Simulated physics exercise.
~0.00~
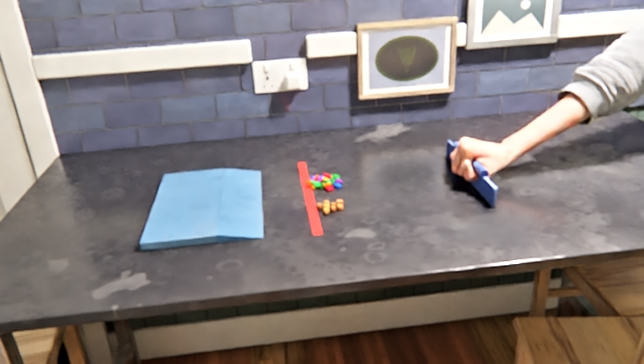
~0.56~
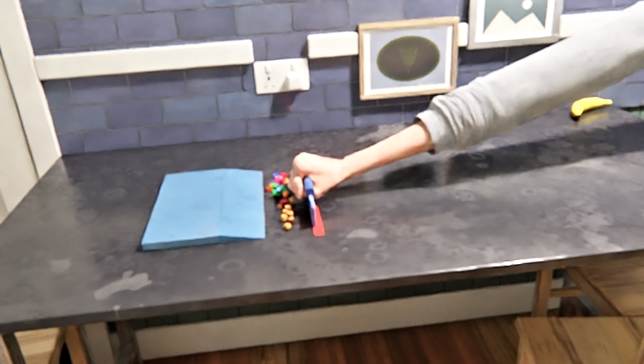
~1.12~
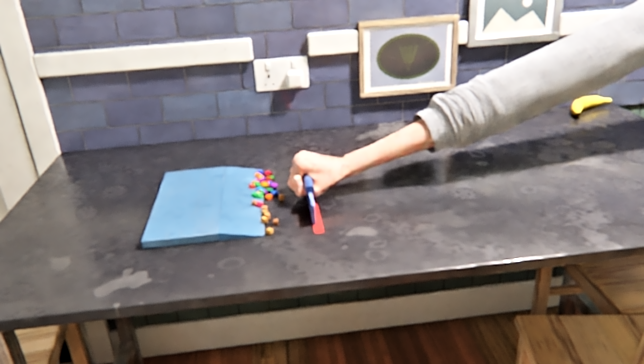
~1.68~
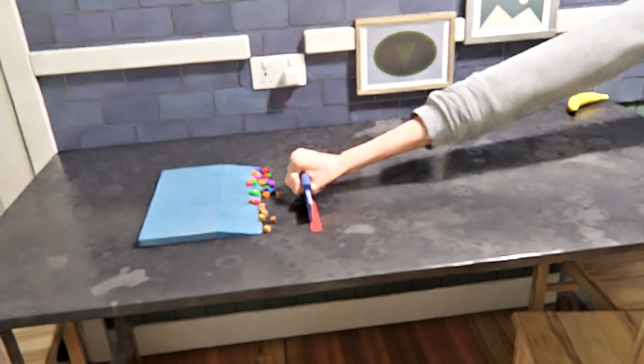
On a dark tabletop, a hand sweeping small loose pieces left with a scraper, stopping at red tape, most short of the blue ramp.
